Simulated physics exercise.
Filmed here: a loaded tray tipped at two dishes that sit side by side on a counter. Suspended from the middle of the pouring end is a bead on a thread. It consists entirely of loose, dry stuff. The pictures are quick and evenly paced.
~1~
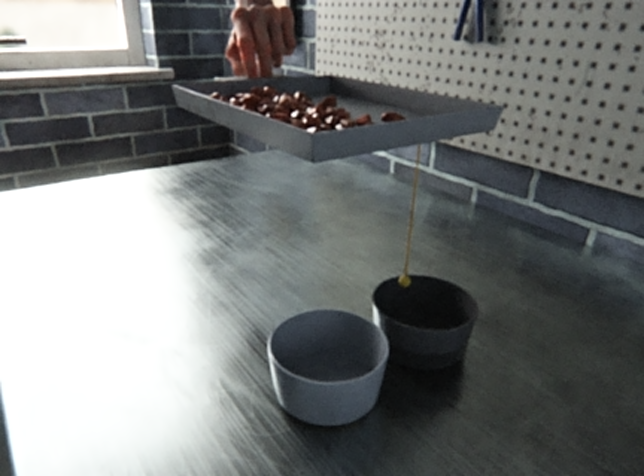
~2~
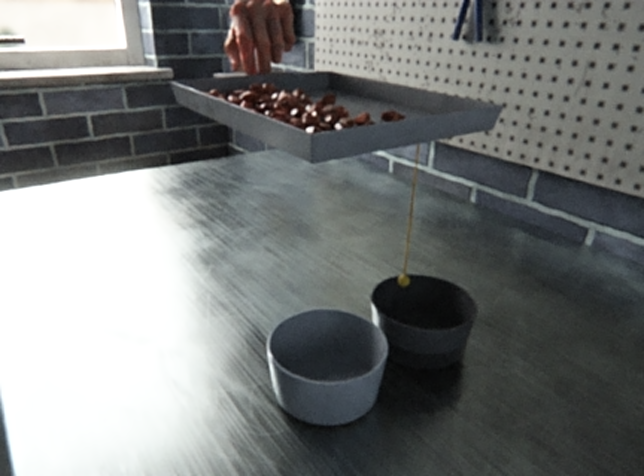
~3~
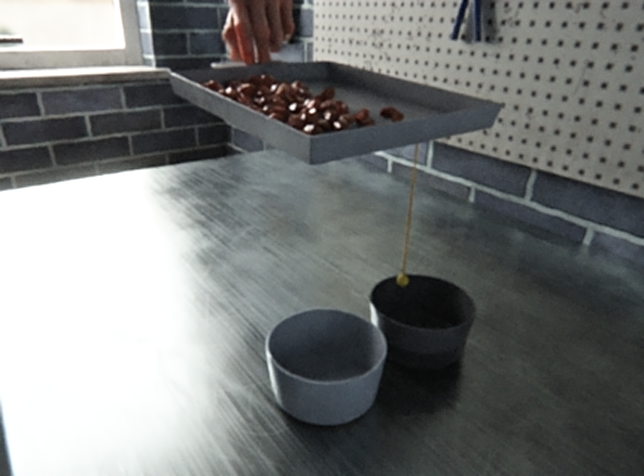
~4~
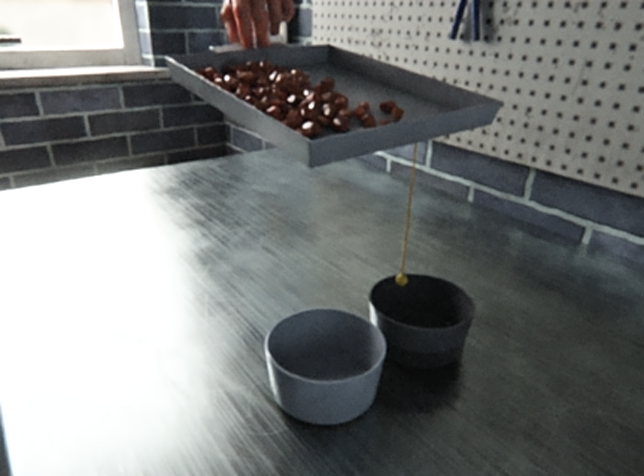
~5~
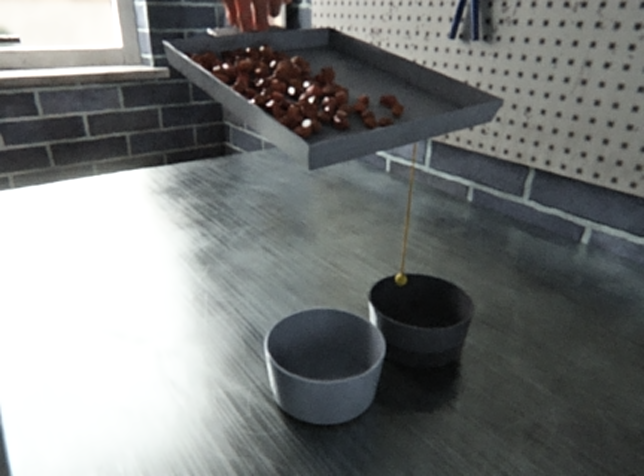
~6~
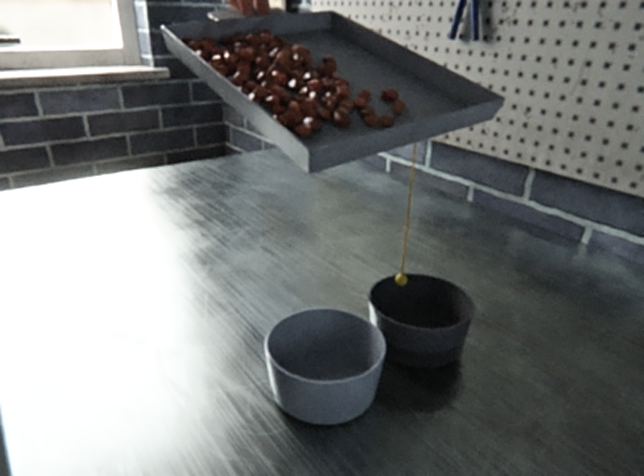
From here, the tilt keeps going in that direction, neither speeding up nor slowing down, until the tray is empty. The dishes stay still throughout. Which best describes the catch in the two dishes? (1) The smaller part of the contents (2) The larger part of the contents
(2) The larger part of the contents.
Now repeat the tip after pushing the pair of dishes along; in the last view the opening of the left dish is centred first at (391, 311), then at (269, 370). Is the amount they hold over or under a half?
Place 1: Lower than half; place 2: Higher than half.
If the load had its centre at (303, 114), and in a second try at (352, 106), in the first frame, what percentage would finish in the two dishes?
First case: Some 70 %; second case: Some 60 %.
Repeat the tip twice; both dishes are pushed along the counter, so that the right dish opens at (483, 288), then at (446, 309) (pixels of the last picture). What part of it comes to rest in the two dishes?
You'd end up with around 40 per cent and then around 80 per cent.
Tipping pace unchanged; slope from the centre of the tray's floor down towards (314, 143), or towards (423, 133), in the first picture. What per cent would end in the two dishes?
The first comes to 80 %, while the second comes to 20 %.
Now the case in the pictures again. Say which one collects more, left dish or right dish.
The one to the left.
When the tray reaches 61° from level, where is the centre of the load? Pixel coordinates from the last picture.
About (344, 124).
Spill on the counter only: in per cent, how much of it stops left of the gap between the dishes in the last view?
Near 10 %.
Just after the last frame, tray tipped steeply; almost all on the tray; just a few in the left dish; just a few in the air.
A moment on, tray tipped past a quarter turn; roughly a quarter on the tray; roughly a third in the left dish; just a few in the right dish; about a tenth outside both; roughly a quarter in the air.
Further on, tray tipped past a quarter turn; the larger part in the left dish; about a tenth in the right dish; roughly a quarter outside both.
When it is over, tray tipped past a quarter turn; the larger part in the left dish; about a tenth in the right dish; roughly a quarter outside both.
